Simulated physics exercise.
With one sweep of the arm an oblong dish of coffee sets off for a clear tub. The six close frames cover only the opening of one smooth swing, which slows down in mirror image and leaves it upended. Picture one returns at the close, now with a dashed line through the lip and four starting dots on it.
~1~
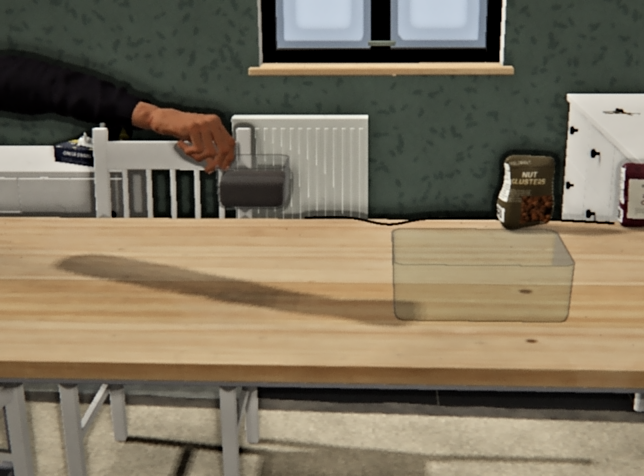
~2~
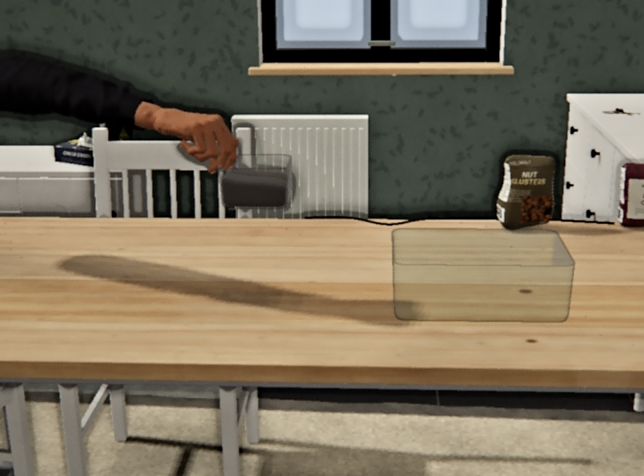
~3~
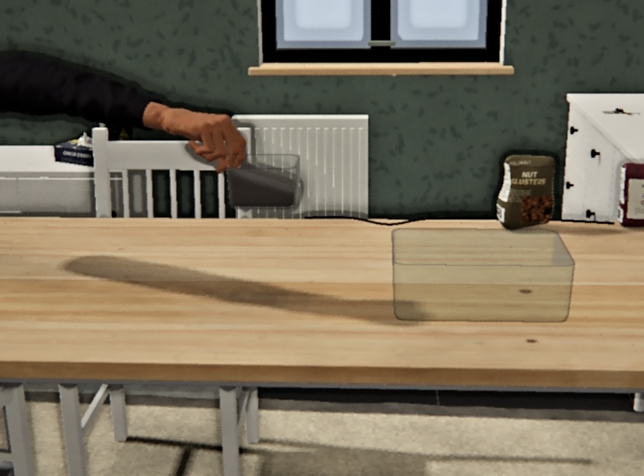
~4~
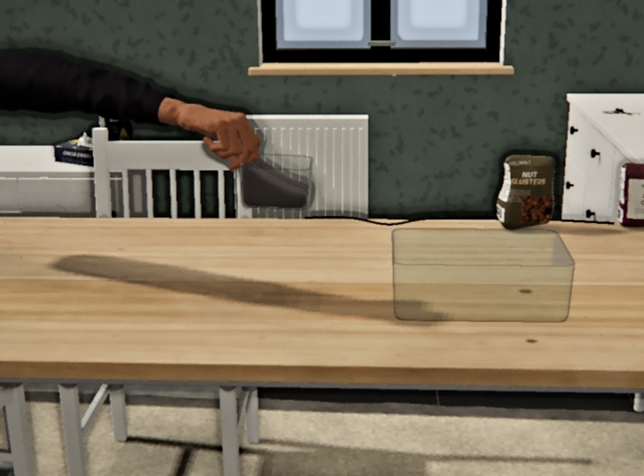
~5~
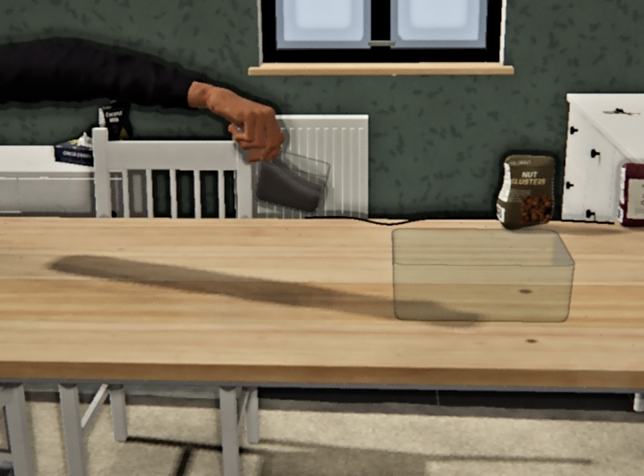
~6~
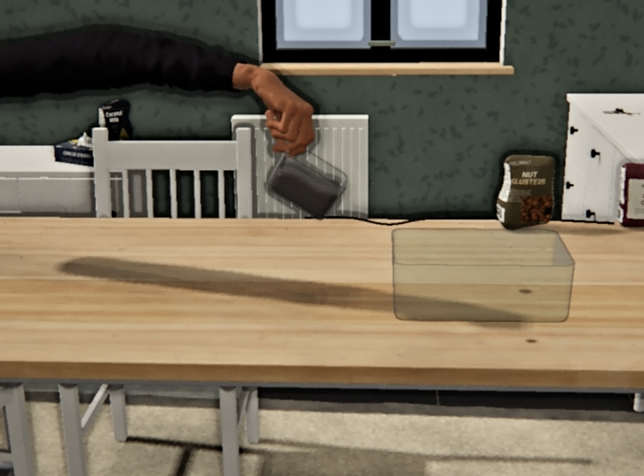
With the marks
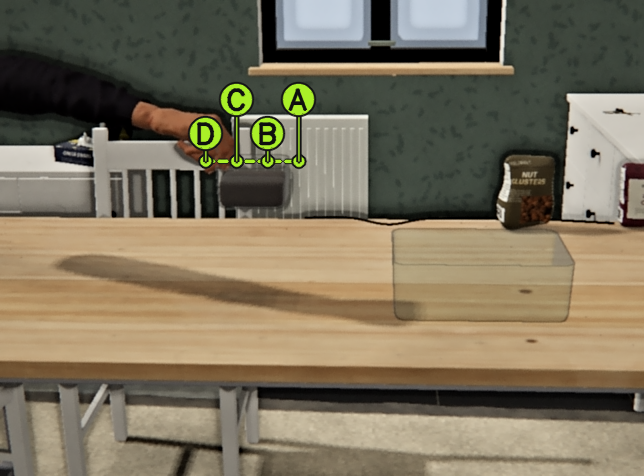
The clip shows a hand in a dark sleeve holding a clear oblong dish of dark contents above a wooden table, carrying it a short way right toward an empty clear tub while gradually tilting it, with nothing leaving the dish.
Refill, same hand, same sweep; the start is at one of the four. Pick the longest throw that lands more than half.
The answer is dot B.
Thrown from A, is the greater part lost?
No, not at all.
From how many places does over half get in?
Two of them.
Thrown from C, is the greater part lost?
Yes, that goes wrong.
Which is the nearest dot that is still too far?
Dot C.
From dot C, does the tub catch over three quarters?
No.
In lime, A at (298, 161); B at (267, 161); C at (236, 161); D at (205, 161).
Choosing A, about 85 % lands in the tub, 9 % falls short and 7 % goes beside or beyond.
Choosing B, about 73 % lands in the tub, 22 % falls short and 5 % goes beside or beyond.
Choosing C, about 22 % lands in the tub, 73 % falls short and 4 % goes beside or beyond.
Choosing D, about 0 % lands in the tub, 98 % falls short.
